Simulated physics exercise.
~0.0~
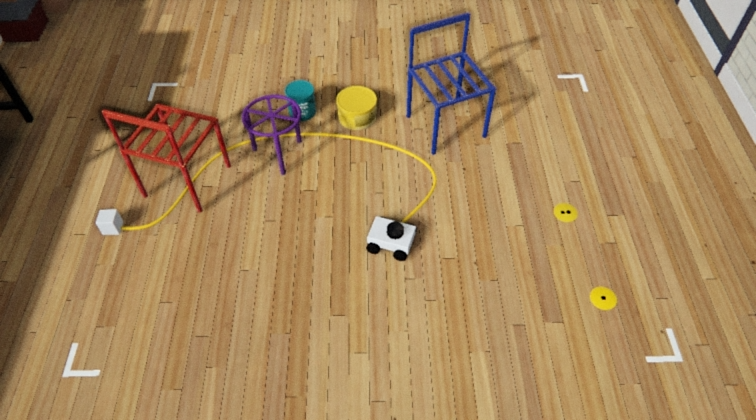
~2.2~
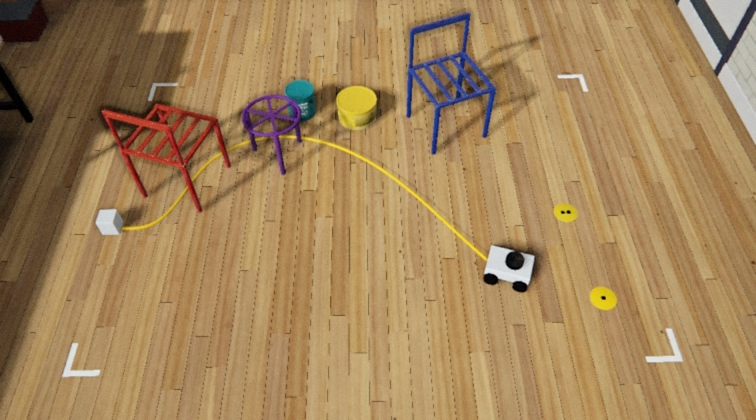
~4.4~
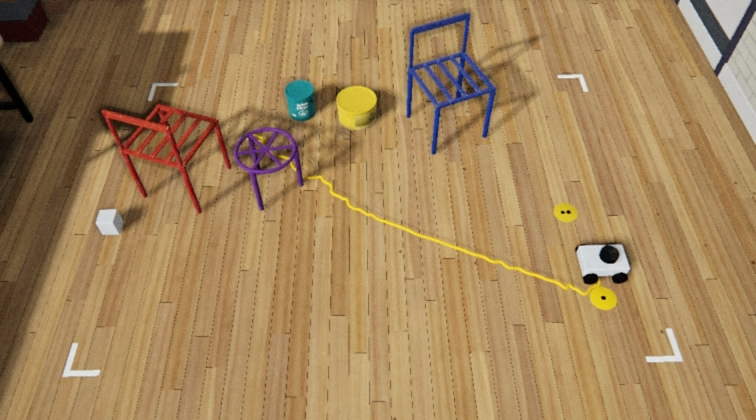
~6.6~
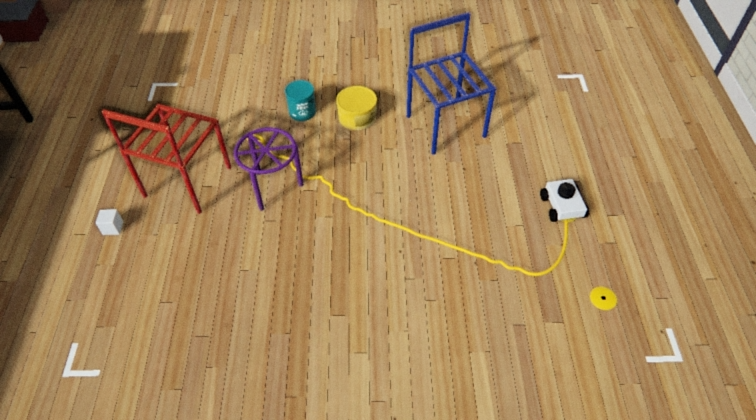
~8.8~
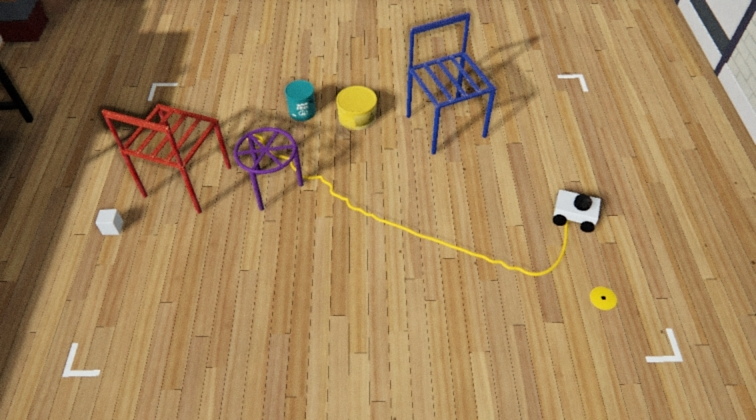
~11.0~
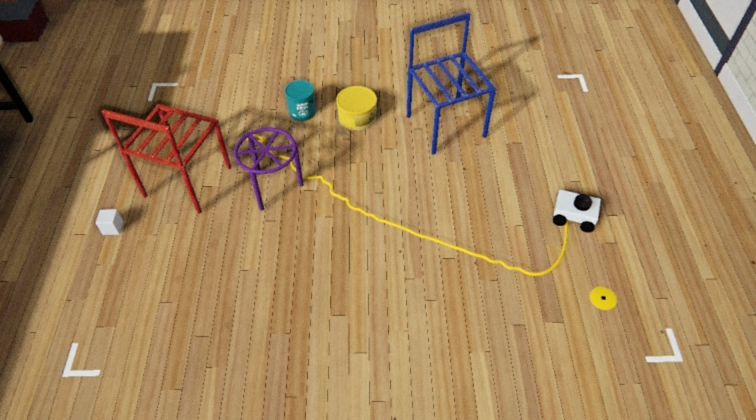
A red chair, a blue chair, a purple stool and two buckets stood on a wooden floor as a small white cart drove right, its yellow cord pulling free and the stool shifting slightly toward the viewer, before the cart turned up and stopped.
